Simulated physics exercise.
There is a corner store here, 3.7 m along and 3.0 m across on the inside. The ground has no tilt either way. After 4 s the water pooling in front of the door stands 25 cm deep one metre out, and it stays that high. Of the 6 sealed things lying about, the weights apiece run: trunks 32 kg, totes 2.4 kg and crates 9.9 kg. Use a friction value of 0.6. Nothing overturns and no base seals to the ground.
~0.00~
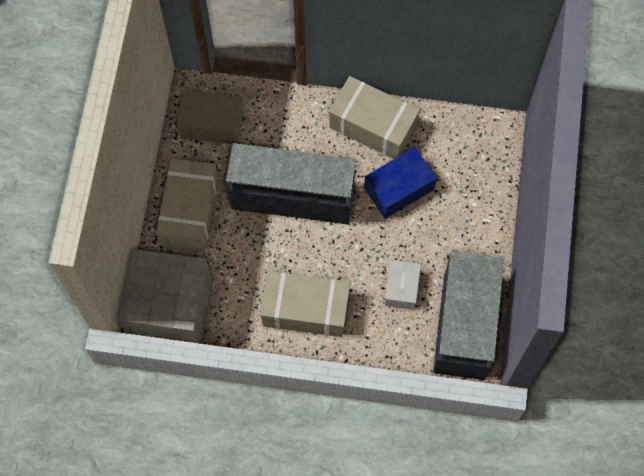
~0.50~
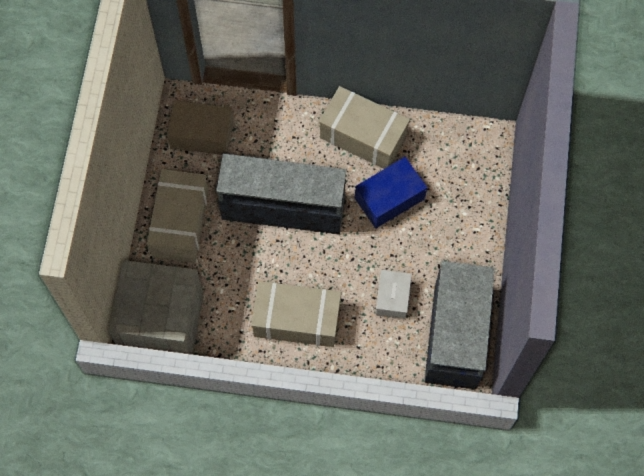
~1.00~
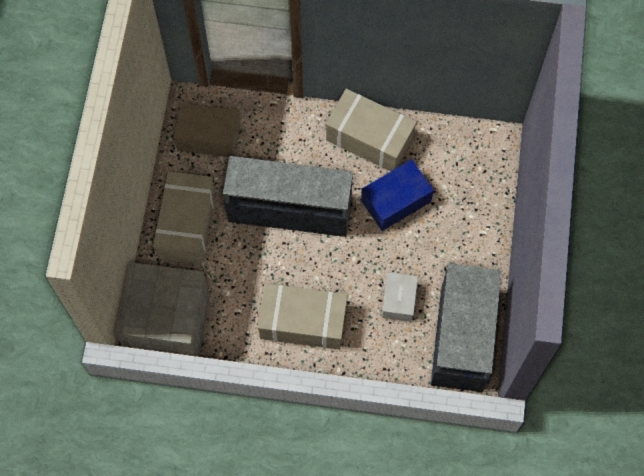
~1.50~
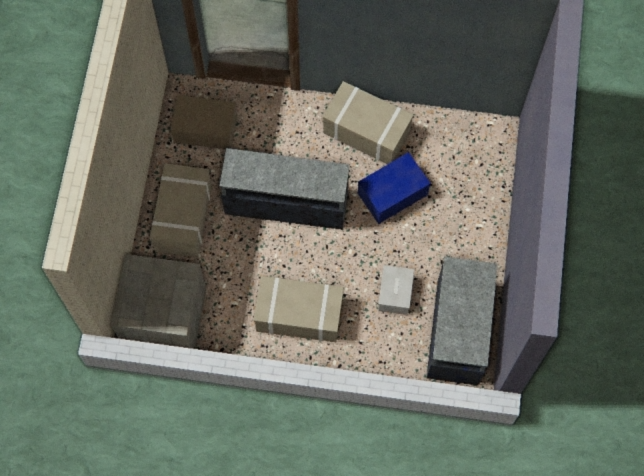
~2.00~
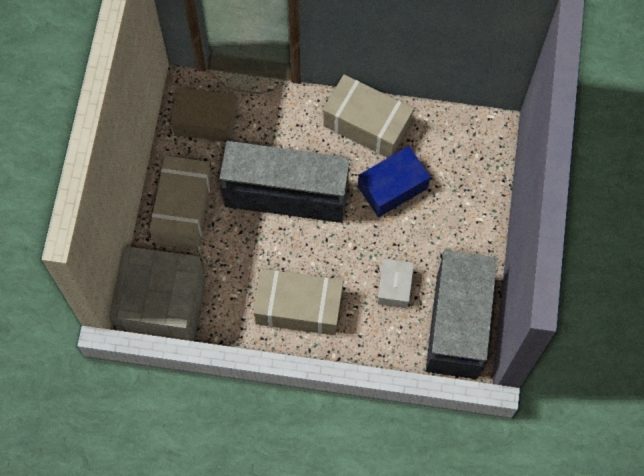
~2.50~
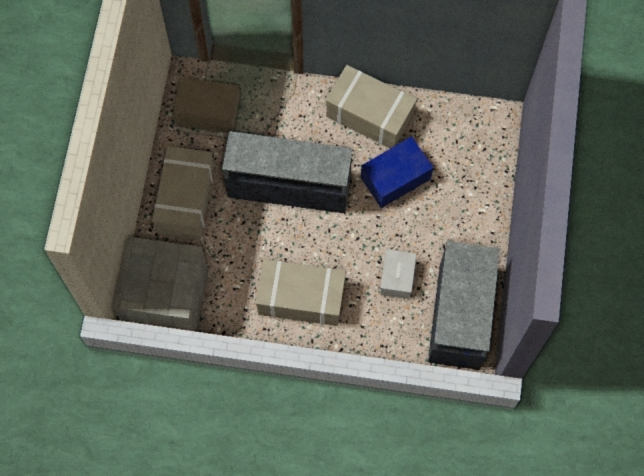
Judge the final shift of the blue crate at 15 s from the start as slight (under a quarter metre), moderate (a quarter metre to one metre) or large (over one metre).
Moderate.
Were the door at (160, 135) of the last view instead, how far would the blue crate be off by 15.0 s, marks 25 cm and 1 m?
I'd expect the blue crate to get swept far off.
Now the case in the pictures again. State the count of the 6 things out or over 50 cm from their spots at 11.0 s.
Tally: 3.
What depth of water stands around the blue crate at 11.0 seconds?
Roughly 14 cm.
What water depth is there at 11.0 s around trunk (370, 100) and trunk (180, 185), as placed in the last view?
First about 13 cm, second about 14 cm.
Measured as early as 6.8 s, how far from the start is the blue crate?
80 cm, give or take.
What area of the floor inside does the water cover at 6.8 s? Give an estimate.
Flooded: Near 9.0 m2.
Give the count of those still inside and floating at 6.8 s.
It comes to 3 of them.
After 3.5 s the blue crate is near (397, 167), 0.0 m from its start, aground; 0 afloat.
After 6.8 s the blue crate is near (446, 233), 0.8 m from its start, afloat; 3 afloat.
After 11.0 s the blue crate is near (409, 157), 0.1 m from its start, afloat; 6 afloat.
After 15.0 s the blue crate is near (445, 171), 0.5 m from its start, afloat; 6 afloat.
